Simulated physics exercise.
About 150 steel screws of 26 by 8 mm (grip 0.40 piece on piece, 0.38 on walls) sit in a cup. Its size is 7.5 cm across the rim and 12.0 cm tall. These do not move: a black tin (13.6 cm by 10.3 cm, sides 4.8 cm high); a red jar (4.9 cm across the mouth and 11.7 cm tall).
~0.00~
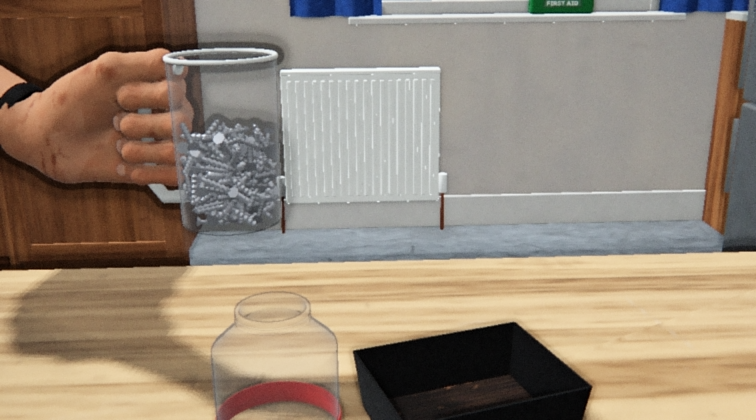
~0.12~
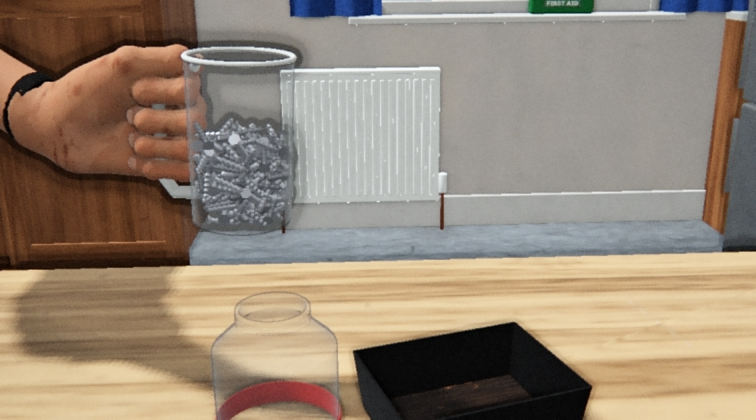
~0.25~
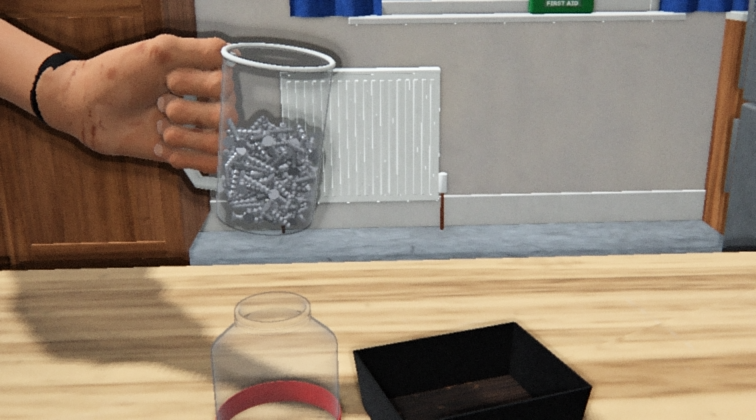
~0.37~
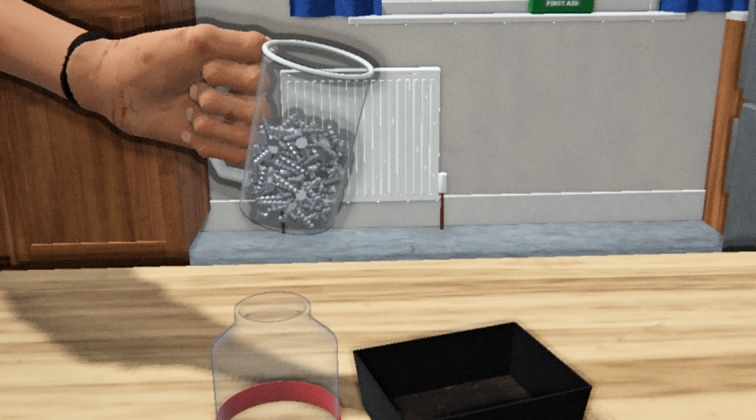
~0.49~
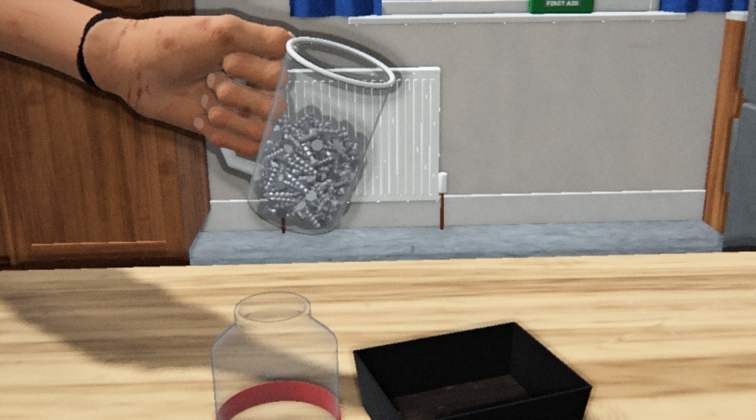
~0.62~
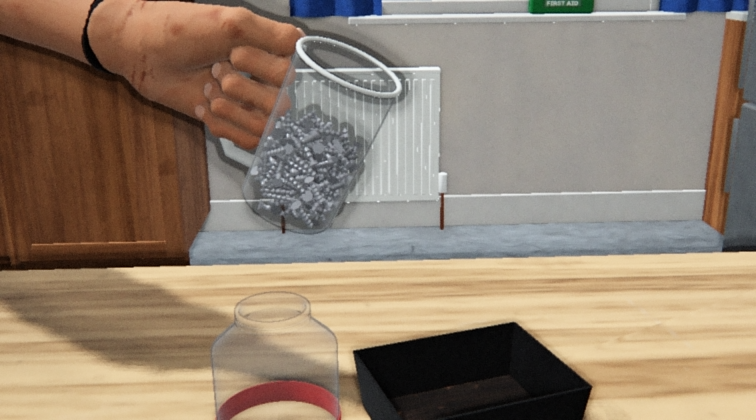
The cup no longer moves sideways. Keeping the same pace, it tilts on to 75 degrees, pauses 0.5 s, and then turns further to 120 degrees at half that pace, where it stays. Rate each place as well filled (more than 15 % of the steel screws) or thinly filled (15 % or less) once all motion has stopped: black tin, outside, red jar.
Black tin: Well filled, outside: Thinly filled, red jar: Thinly filled.
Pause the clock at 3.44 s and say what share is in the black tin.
About 0 %.
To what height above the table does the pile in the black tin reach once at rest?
About 3.5 cm.
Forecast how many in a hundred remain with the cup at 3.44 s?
Near 100 in a hundred.
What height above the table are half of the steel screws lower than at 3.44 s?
Some 22 cm.
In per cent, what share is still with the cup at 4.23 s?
I'd guess roughly 5 per cent.
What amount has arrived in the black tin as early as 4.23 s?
Some 80 in a hundred at that moment.
After 1.70 s, tilt 75 degrees; cup 100 %; middle of all pieces near (298, 156).
After 2.60 s, tilt 85 degrees; cup 100 %; middle of all pieces near (296, 152).
After 3.44 s, tilt 106 degrees; cup 100 %; middle of all pieces near (307, 157).
After 4.23 s, tilt 120 degrees; cup 5 %, black tin 80 %, in the air 15 %; middle of all pieces near (440, 383).
At rest (4.8 s), cup 0 %, red jar 0 %, black tin 100 %, outside 0 %.
